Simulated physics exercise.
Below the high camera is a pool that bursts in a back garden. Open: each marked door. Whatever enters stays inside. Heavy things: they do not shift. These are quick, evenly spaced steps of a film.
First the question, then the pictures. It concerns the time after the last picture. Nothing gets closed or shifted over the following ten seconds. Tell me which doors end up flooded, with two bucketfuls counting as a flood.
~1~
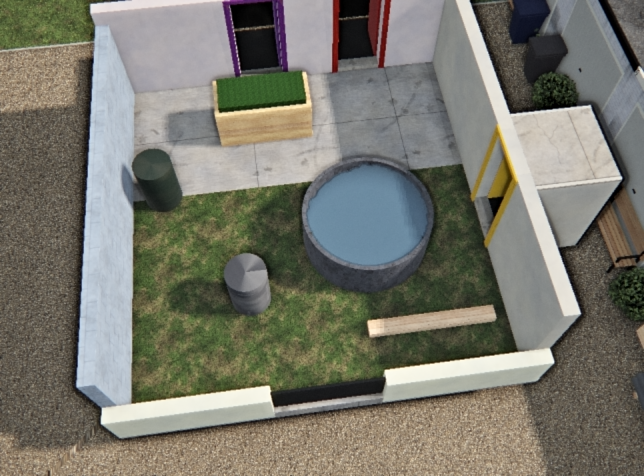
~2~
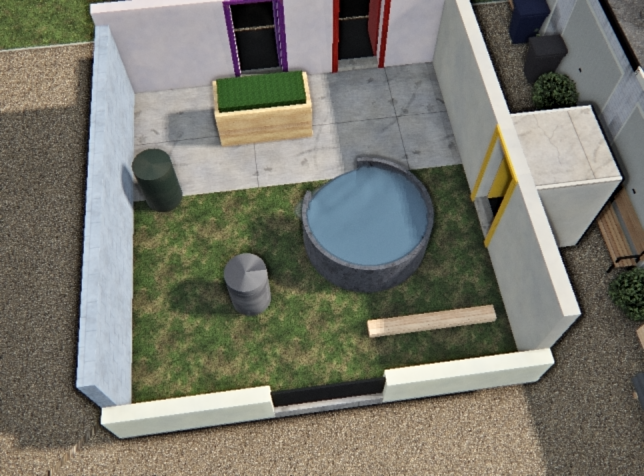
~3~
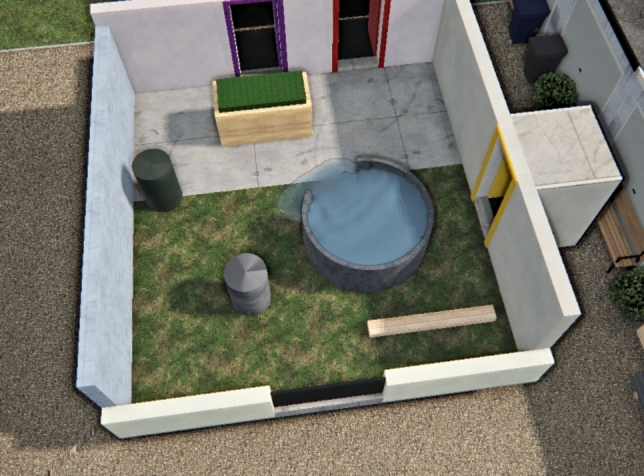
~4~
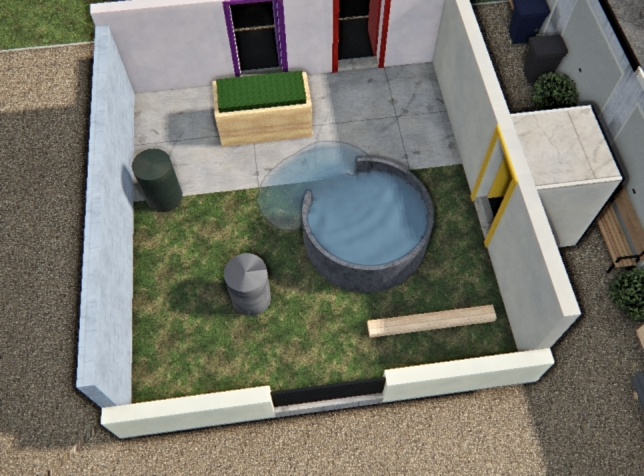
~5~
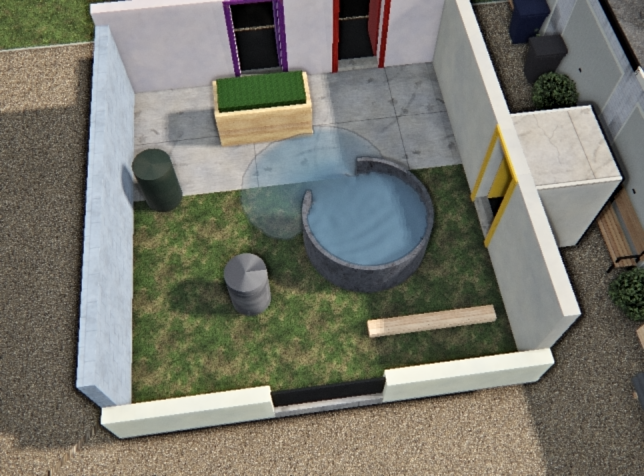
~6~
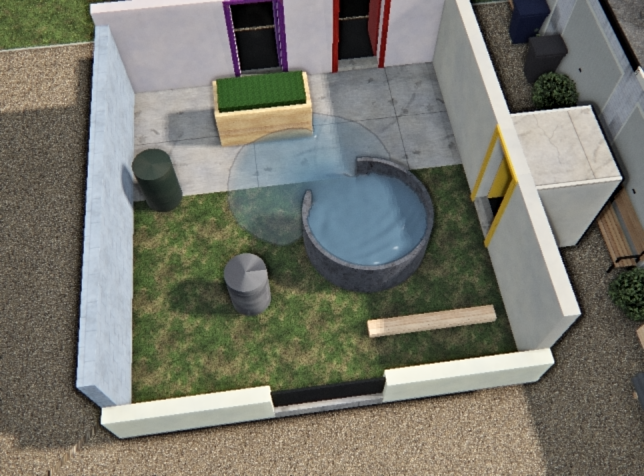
My prediction: The yellow door will be within bounds, the purple door will be over the limit, the red door will be over the limit.
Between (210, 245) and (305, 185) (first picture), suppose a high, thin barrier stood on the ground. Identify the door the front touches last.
My answer is the yellow-painted one.
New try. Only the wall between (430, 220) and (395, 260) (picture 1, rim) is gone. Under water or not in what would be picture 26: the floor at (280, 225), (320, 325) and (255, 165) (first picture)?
The first spot is spared, the second swamped, the third spared.
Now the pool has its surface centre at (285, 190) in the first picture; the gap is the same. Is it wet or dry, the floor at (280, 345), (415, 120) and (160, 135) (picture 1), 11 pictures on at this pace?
Taking them in the order asked: Spared, then inundated, then inundated.
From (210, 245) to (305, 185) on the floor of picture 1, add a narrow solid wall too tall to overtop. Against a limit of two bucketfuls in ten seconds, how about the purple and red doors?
I'd say the purple door misses the limit and the red door tops the limit.
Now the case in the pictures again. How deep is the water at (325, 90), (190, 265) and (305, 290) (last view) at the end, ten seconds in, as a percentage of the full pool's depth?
In order: 8, 8, 6 %.
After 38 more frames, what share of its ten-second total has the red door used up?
Estimated share: About 90 %.
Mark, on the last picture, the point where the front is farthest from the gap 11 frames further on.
Somewhere near (135, 96).
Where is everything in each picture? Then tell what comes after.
In the first frame, still water in the round pool at (367, 213).
In the second frame, water pours out on the round pool's far side and has run to (299, 212).
In the third frame, the front is at (282, 209), out from the gap on the round pool's far side.
In the fourth frame, water pours out on the round pool's far side and has run to (262, 195).
In the fifth frame, water pours out on the round pool's far side and has run to (258, 158).
In the sixth frame, water pours out on the round pool's far side and has run to (248, 145).
A moment on, water covers 30 % of the floor; the yellow door not reached, the purple door not reached, the red door not reached.
Next, water covers 40 % of the floor; the yellow door not reached, the purple door wet at the sill, nothing in, the red door over two buckets in.
Then, water covers 55 % of the floor; the yellow door not reached, the purple door wet at the sill, nothing in, the red door far over two buckets in.
Later, water covers 80 % of the floor; the yellow door wet at the sill, nothing in, the purple door over two buckets in, the red door far over two buckets in.
In the end, water covers 95 % of the floor; the yellow door wet at the sill, nothing in, the purple door over two buckets in, the red door far over two buckets in.
